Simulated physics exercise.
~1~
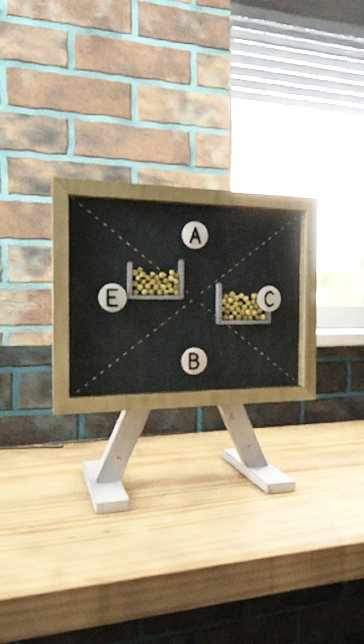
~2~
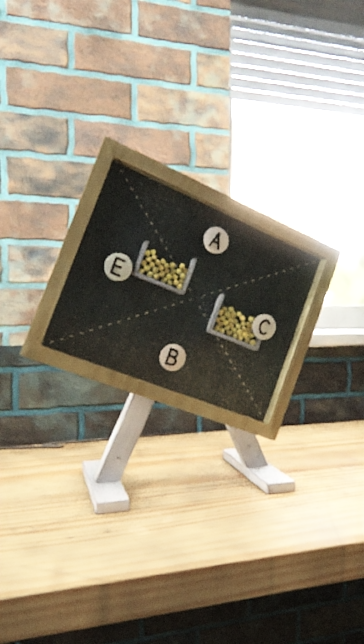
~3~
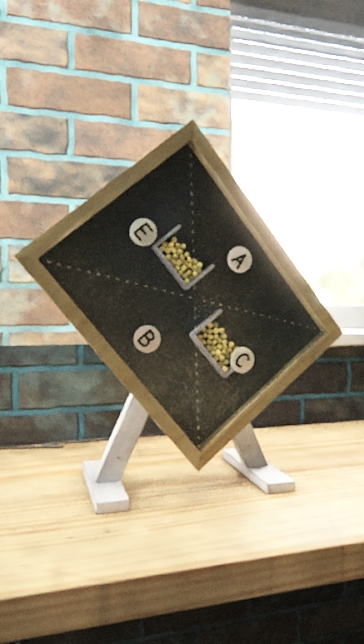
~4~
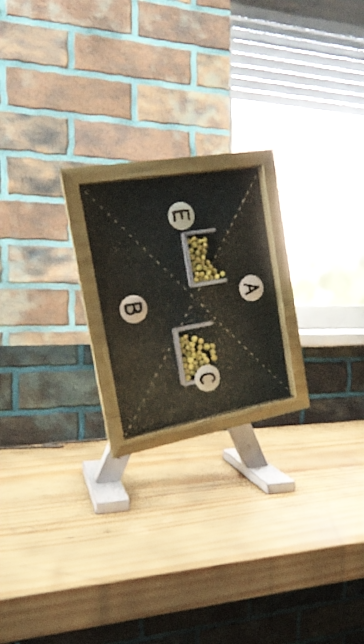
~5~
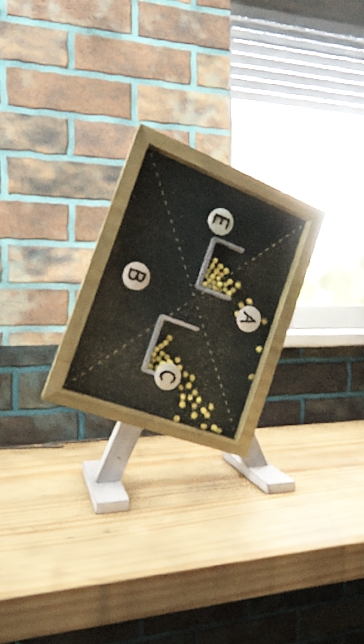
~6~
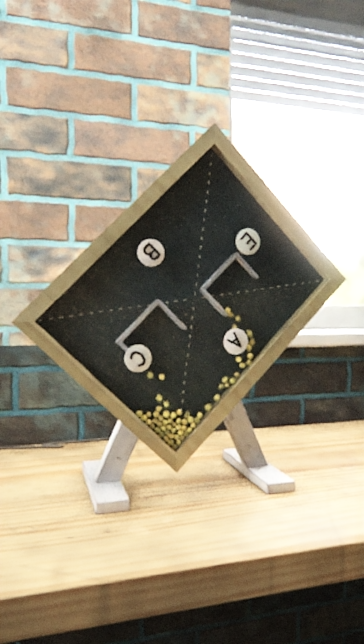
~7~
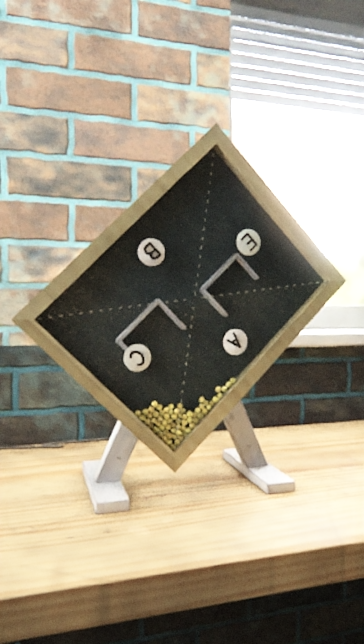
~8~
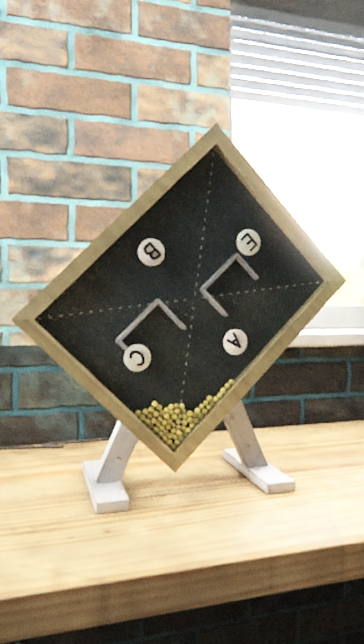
Framed black board on a stand turning clockwise, yellow beans spilling from two small trays and settling in the bottom corner.
